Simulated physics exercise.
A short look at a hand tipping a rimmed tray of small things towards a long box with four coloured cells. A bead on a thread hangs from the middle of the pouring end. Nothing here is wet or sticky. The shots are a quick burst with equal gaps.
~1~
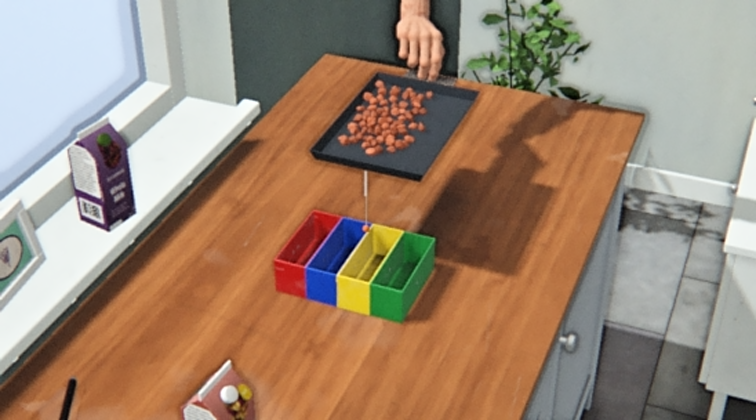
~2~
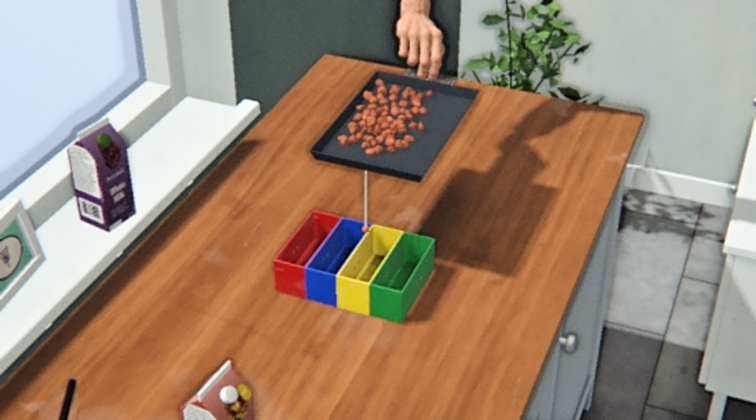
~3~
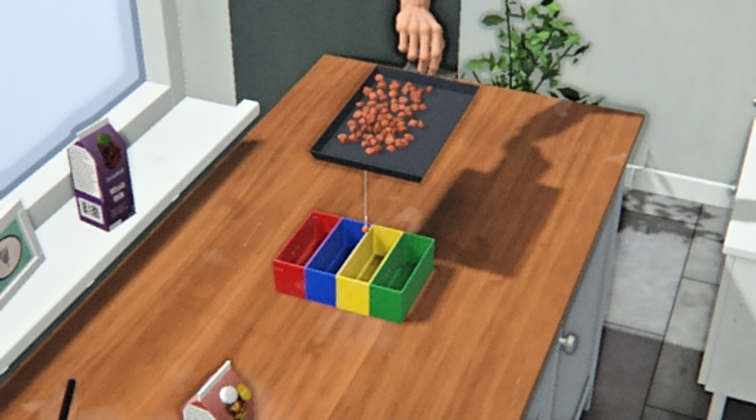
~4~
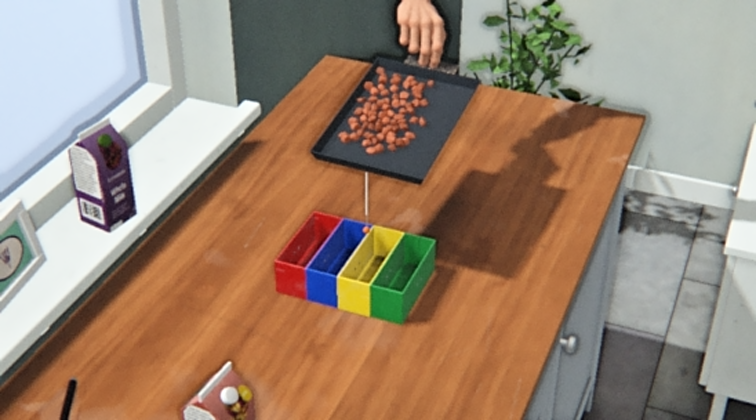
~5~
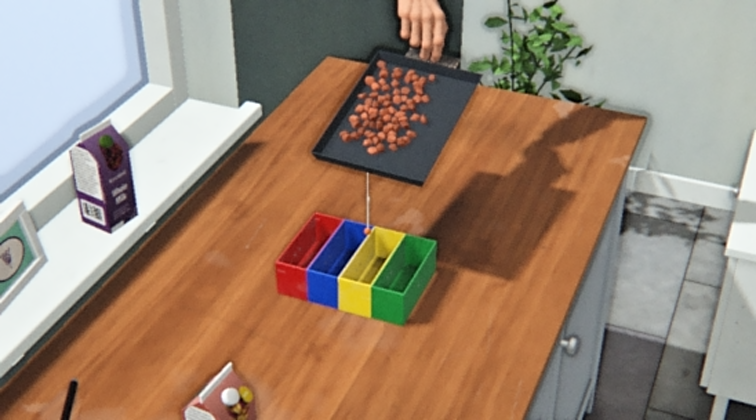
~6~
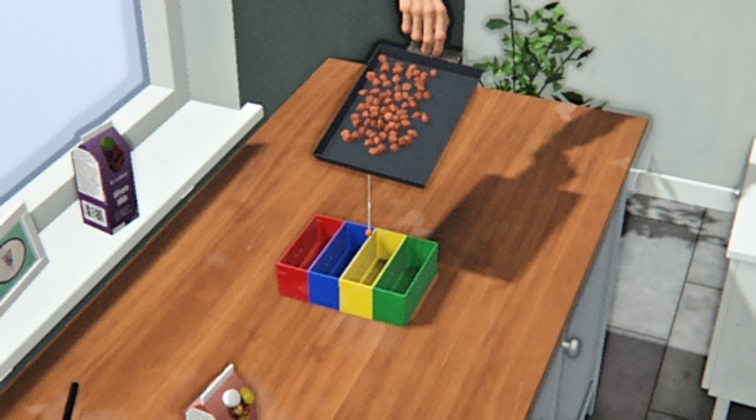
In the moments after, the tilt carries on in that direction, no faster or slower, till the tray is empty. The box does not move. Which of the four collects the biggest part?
Fullest: The green cell.
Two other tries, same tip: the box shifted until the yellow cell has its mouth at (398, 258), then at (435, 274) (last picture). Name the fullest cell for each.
At the first place yellow, at the second the blue cell.
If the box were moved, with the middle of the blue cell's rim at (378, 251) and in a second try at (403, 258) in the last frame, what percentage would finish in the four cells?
First some 100, then 90 per cent.
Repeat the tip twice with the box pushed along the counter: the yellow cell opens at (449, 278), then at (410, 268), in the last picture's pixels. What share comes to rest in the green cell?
In turn 0 and 10 in a hundred.
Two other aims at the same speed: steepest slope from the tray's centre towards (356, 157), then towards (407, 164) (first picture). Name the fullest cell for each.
In turn: That red cell; green.
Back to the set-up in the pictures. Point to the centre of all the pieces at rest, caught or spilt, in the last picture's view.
Roughly at (392, 294).
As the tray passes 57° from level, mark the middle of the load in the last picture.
At about (389, 169).
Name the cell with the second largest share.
The runner-up: Yellow.
Soon after the last picture, tray tipped steeply; most on the tray; a small part falling or outside the box.
A little later, tray tipped right over; about a third on the tray; about a quarter in the green cell; about a quarter in the yellow cell; a stray few in the blue cell; about a quarter falling or outside the box.
Later still, tray tipped past a quarter turn; about half in the green cell; about a third in the yellow cell; a small part in the blue cell; a small part falling or outside the box.
At rest, tray tipped past a quarter turn; about half in the green cell; about a third in the yellow cell; a small part in the blue cell; none in the red cell; a small part outside the box.
